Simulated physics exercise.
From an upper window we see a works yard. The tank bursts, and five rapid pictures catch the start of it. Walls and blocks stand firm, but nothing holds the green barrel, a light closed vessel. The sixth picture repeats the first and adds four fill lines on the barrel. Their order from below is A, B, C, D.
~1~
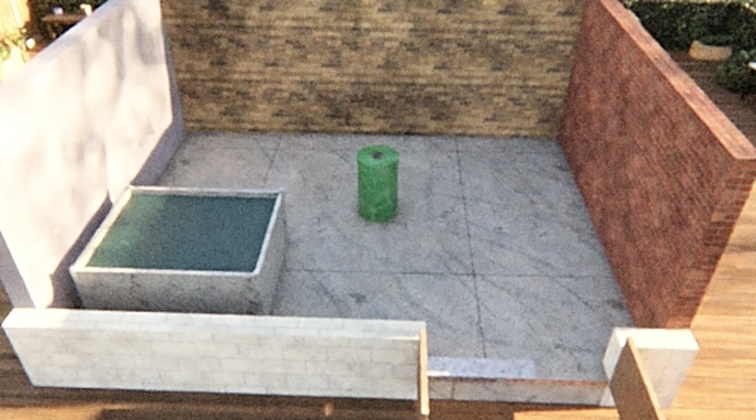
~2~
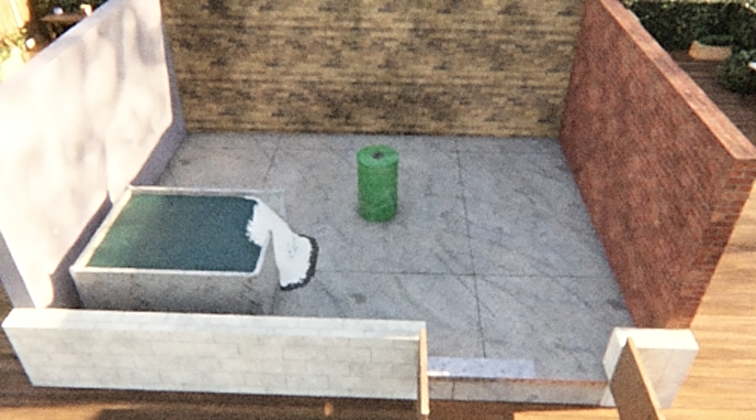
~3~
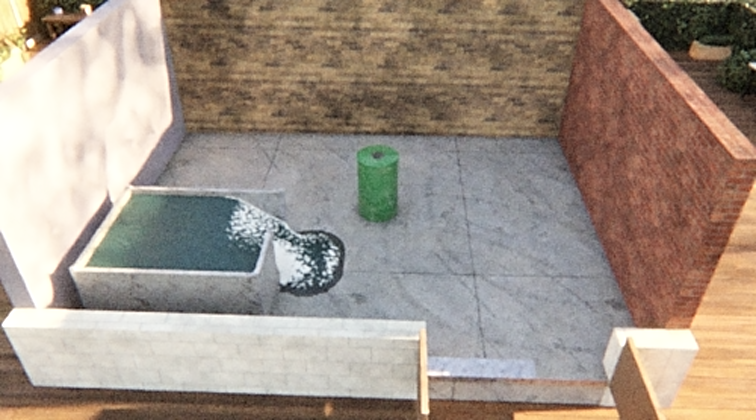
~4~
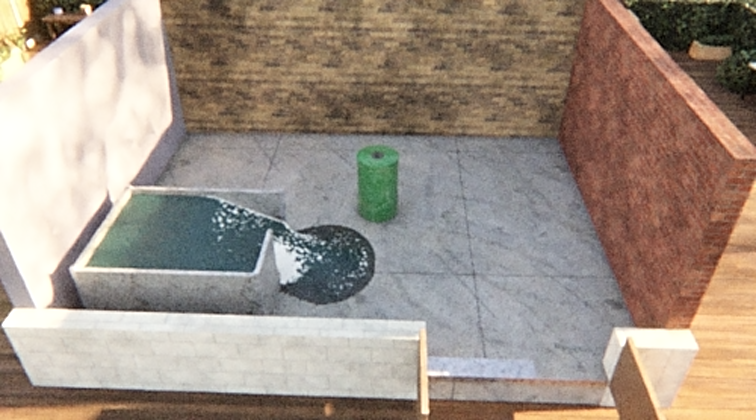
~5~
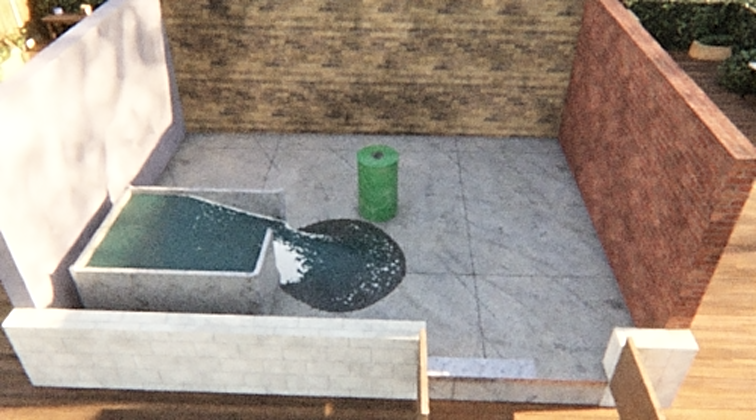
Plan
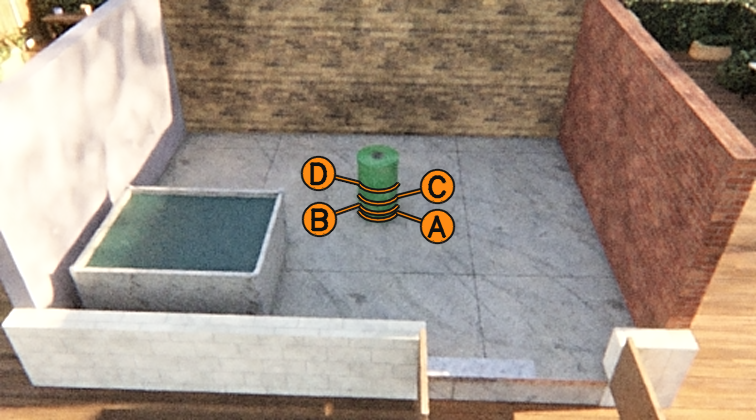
Water pours from the right side of a tank and spreads across the grey ground.
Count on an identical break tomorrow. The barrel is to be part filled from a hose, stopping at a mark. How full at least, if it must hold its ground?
C.
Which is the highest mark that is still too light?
It is B.
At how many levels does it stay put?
Two.
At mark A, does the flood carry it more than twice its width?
Yes, it does.
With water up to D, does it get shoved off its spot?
No.
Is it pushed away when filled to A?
Yes, it does.
On the marked copy, A at (377, 220); B at (377, 213); C at (377, 203); D at (377, 191); from the bottom up A, B, C, D.
With A, it is pushed about 4 times its own width away.
With B, it is pushed about its own width away.
With C, it does not move.
With D, it does not move.
